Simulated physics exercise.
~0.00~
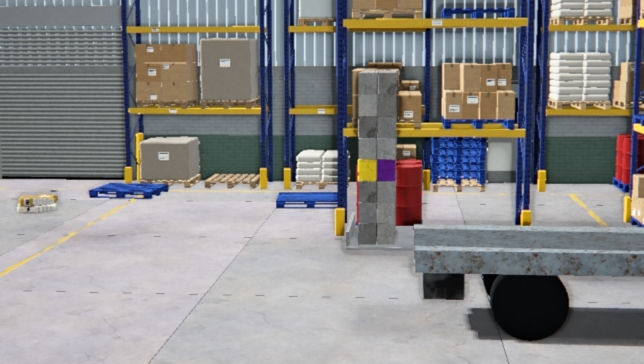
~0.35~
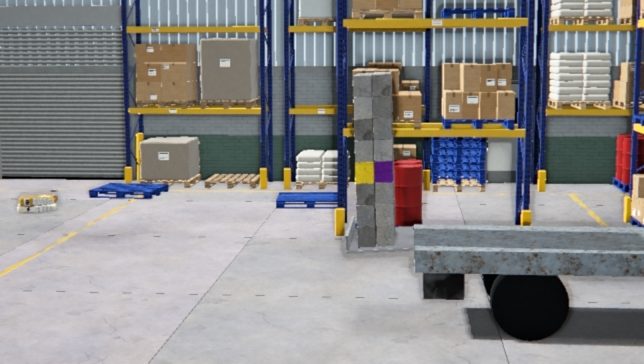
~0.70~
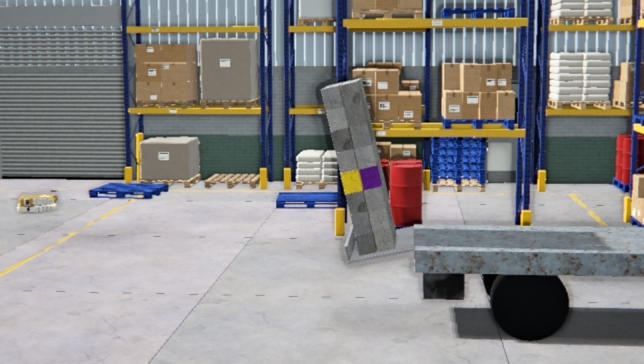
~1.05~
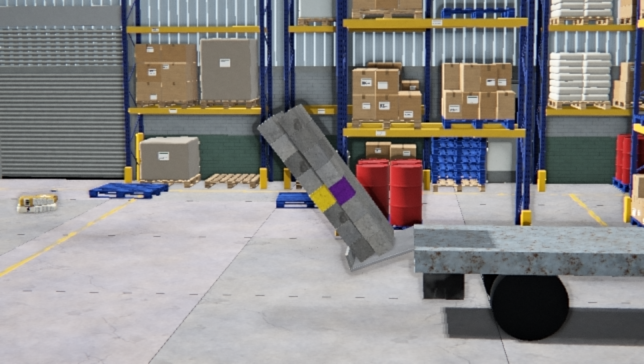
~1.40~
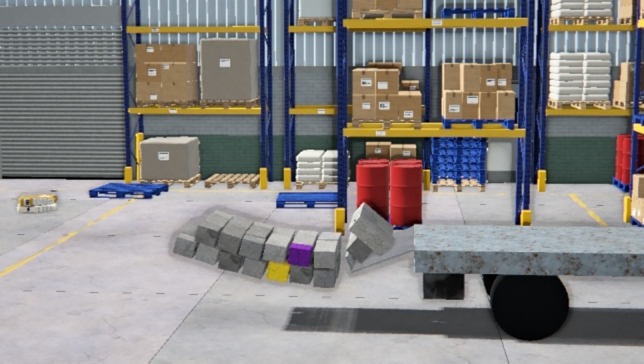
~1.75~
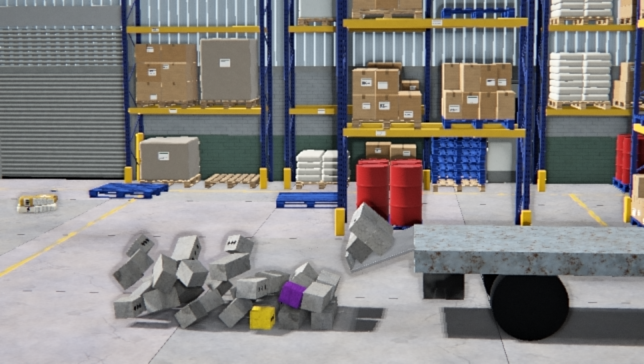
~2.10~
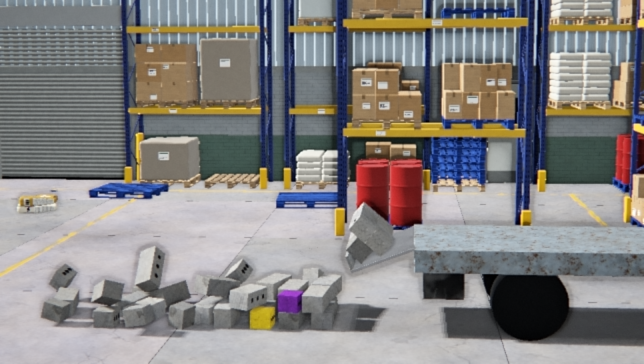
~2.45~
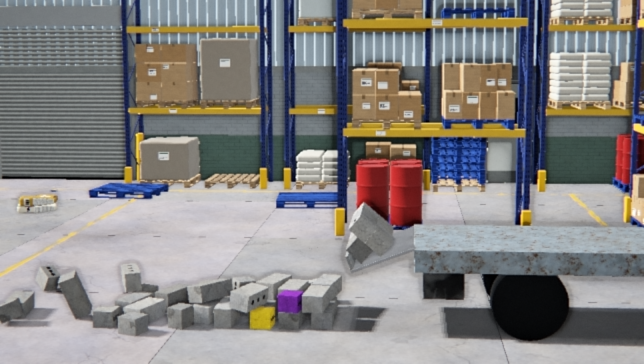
In a warehouse, a tall stack of concrete blocks on a flap behind a flatbed tipped left as the flap tilted down, then toppled and broke apart across the floor, leaving the yellow and purple blocks among the rubble and a few against the flap.
